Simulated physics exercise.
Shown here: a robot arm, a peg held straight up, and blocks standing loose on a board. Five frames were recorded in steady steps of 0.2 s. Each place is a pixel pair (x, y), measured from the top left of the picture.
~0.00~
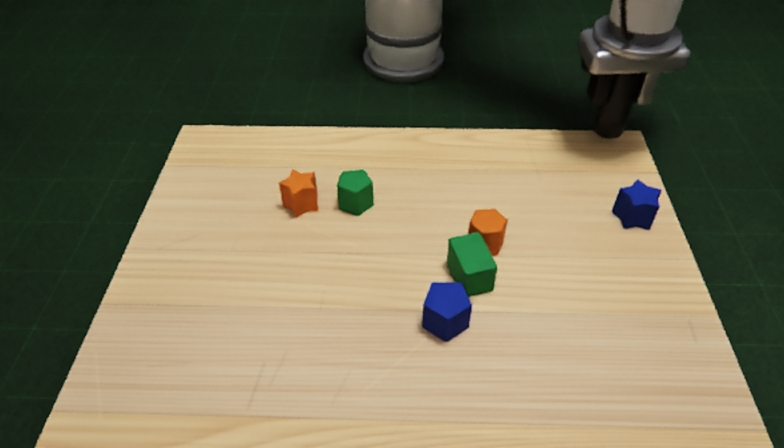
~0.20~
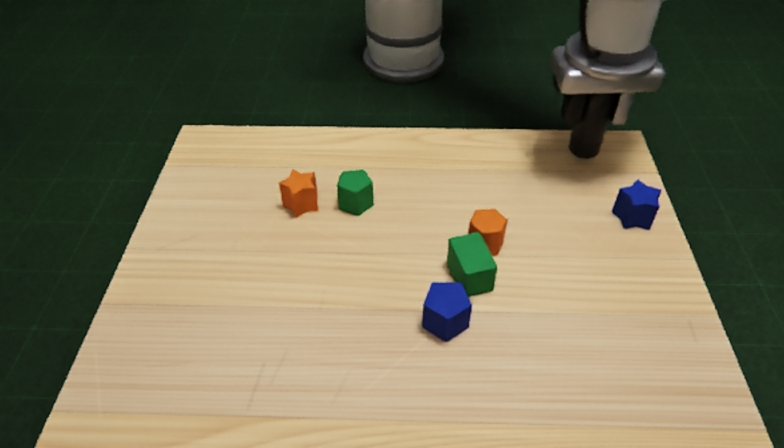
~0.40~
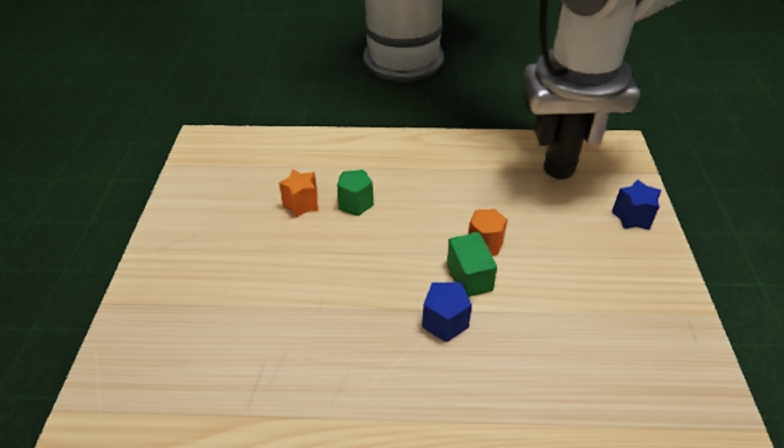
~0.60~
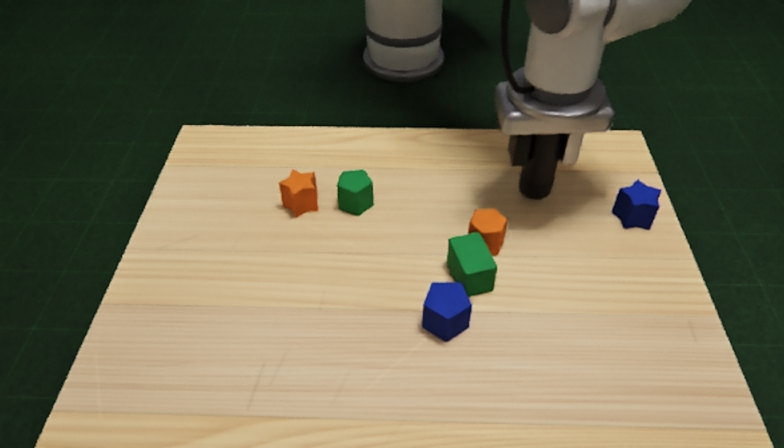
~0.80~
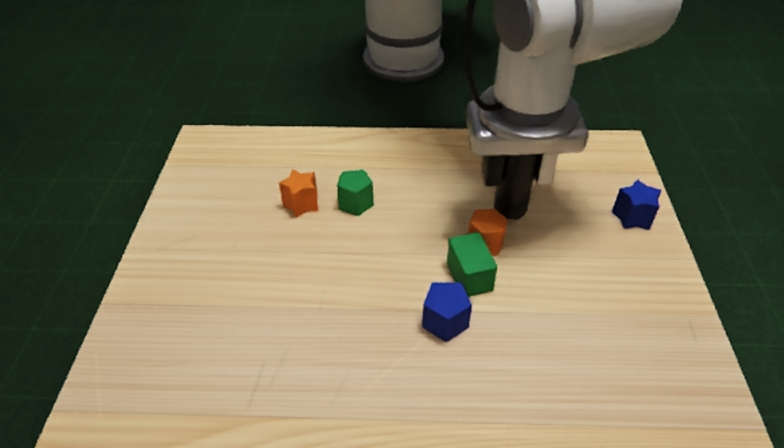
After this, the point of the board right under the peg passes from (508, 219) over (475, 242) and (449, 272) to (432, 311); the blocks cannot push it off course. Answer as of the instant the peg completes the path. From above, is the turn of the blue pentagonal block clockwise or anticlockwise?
It rotates counterclockwise.
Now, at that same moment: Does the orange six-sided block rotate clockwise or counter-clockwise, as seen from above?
It twists with the clock when seen from above.
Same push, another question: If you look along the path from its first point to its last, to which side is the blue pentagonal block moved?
Left.
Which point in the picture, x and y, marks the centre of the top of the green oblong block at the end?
My prediction: (420, 326).
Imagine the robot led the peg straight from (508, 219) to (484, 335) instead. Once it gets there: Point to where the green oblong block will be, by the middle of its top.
I think it will end close to (448, 265).
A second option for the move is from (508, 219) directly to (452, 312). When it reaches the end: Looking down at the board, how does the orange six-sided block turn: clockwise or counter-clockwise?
Viewed from above, clockwise.
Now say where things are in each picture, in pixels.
The first frame shows peg's lower end (608, 131); blue pentagonal block (447, 298); green oblong block (473, 252); orange six-sided block (489, 220).
The second frame shows peg (583, 150); blocks still.
The third frame shows peg (559, 170); blocks still.
The fourth frame shows peg (534, 190); blocks still.
The fifth frame shows peg (510, 209); blue pentagonal block (447, 298); green oblong block (473, 252); orange six-sided block (489, 220).
On the path given first. One third of the way, peg (476, 232); green oblong block (457, 269), turned 50° anticlockwise; orange six-sided block (459, 240).
Two thirds of the way, peg (450, 262); blue pentagonal block (449, 321), turned 20° anticlockwise; green oblong block (434, 291), turned 95° anticlockwise; orange six-sided block (420, 262).
At the end, peg (433, 301); blue pentagonal block (447, 356), turned 25° anticlockwise; green oblong block (420, 326), turned 100° anticlockwise; orange six-sided block (399, 274), turned 50° clockwise.
